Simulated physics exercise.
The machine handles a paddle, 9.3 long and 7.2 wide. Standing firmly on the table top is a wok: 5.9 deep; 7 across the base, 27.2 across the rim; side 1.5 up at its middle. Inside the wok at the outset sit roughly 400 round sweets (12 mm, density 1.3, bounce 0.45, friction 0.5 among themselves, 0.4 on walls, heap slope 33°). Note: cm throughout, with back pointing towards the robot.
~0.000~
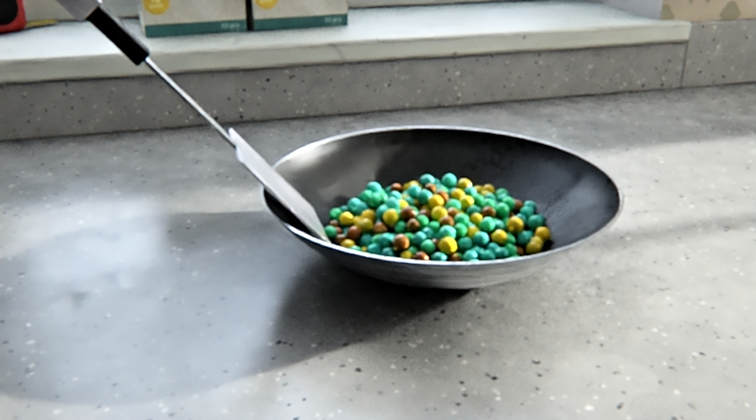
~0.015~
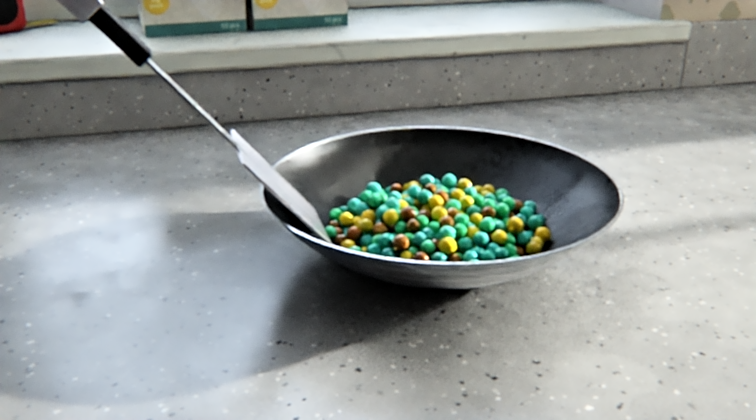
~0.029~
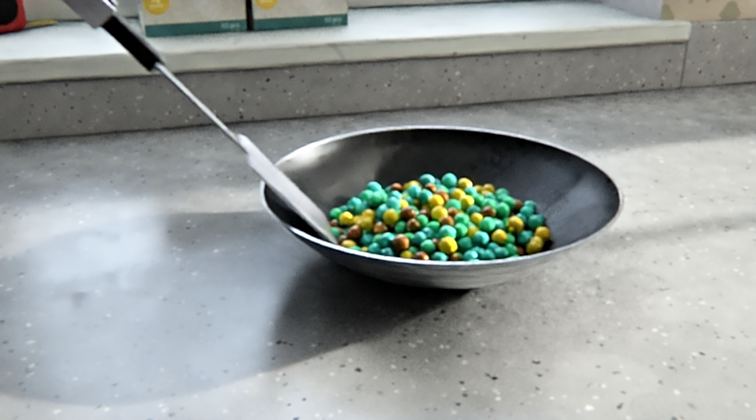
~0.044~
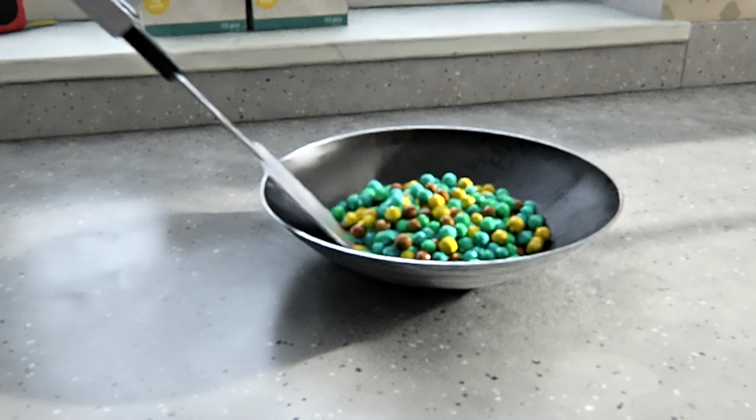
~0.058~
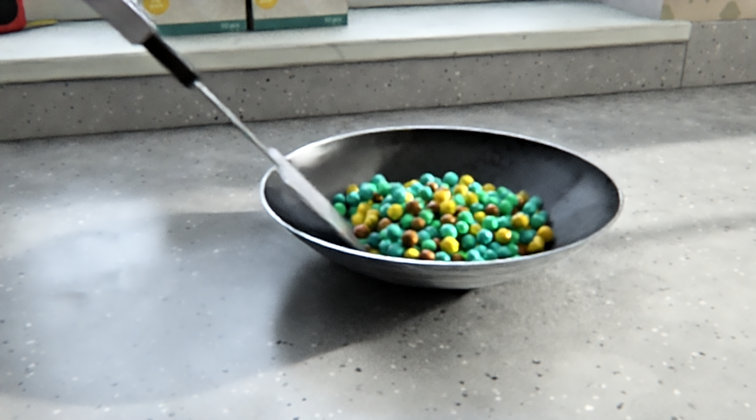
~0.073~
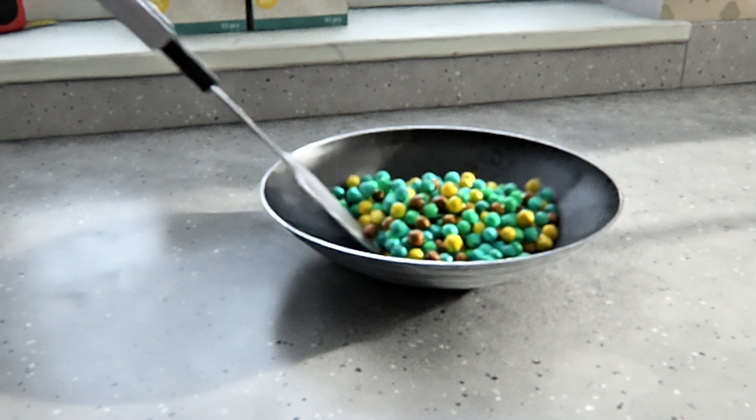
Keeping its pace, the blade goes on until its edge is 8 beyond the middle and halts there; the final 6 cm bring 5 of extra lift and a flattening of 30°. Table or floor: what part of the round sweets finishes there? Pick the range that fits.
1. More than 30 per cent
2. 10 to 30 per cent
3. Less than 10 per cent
(2) 10 to 30 per cent.
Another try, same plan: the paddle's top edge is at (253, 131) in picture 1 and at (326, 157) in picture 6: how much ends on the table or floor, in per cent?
Off the vessel, on the table or floor: Some 25 percent.
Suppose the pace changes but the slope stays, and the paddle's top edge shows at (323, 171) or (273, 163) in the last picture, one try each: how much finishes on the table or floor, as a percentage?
Estimates: About 30 %, about 5 %.
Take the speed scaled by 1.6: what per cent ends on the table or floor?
Something close to 30 per cent ends up on the table or floor.
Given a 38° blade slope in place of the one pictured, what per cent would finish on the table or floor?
About 15 per cent.
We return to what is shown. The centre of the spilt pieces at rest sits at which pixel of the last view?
Roughly (701, 215).
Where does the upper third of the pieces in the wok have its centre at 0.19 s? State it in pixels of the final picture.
It is centred at about (533, 180).
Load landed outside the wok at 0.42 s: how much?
10 per cent.
After 0.13 s, sloping 50°, highest piece 6 above the table; 397 in the wok.
After 0.19 s, sloping 40°, highest piece 7 above the table; 397 in the wok.
After 0.42 s, sloping 20°, highest piece 10 above the table; 327 in the wok, 39 on the table or floor, 31 on the blade or in flight.
After 1.47 s, sloping 20°, highest piece 5 above the table; 327 in the wok, 70 on the table or floor.
In the end, 327 in the wok, 70 on the table or floor. That is 18 % on the table or floor.
